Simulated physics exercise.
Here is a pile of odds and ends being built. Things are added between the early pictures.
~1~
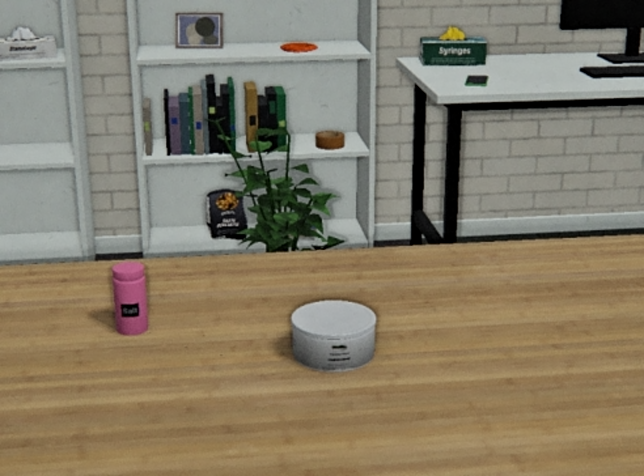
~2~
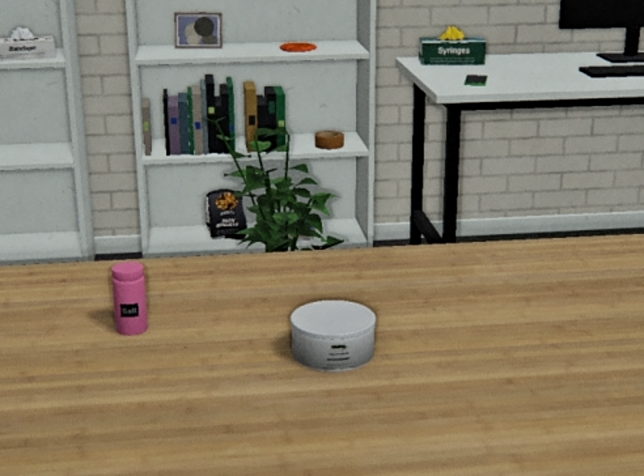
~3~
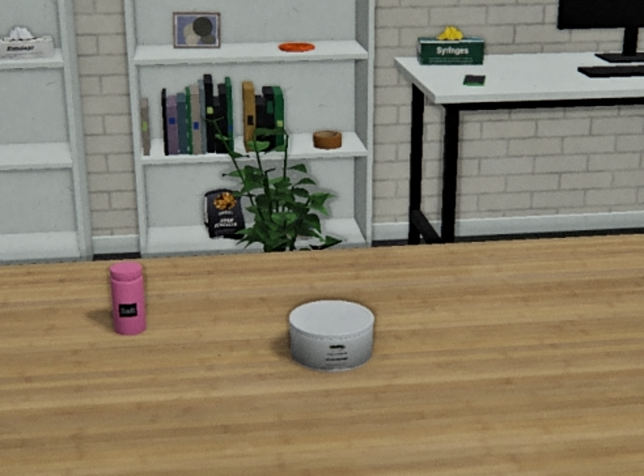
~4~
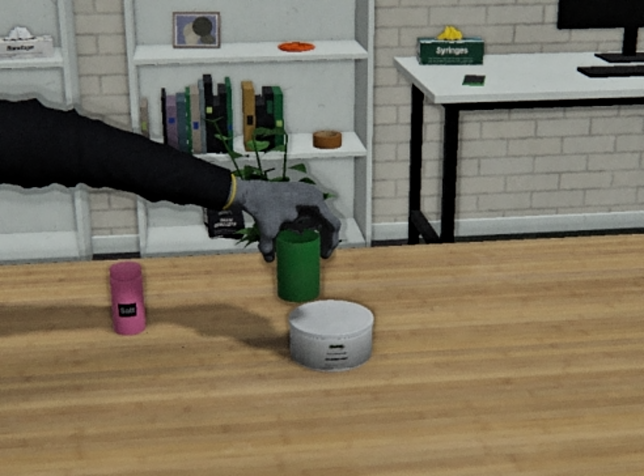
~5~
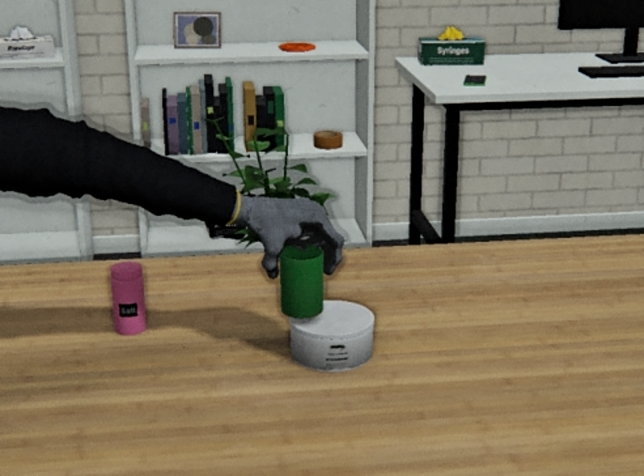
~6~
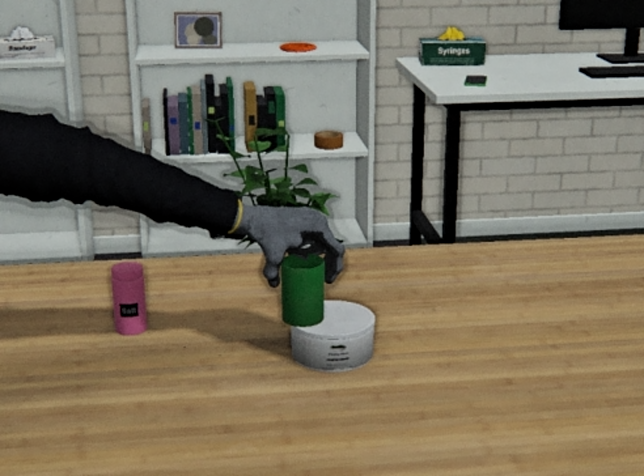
A gloved hand in a dark sleeve appeared from the left, holding a green cup above a table with a pink container and a white tub, then lowered it slightly against the tub.
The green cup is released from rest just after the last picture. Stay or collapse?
Outcome: The pile holds.
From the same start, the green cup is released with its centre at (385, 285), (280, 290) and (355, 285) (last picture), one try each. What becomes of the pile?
First, it comes apart; second, it loses its balance; third, it stays up.
Then, 0.30 s on from there, no change.
Then, 0.70 s on from there, green cup resting near (303, 291).
In the end, all 3 unmoved. At the end, from the last picture's camera, green cup near (303, 291). The pile keeps its balance.
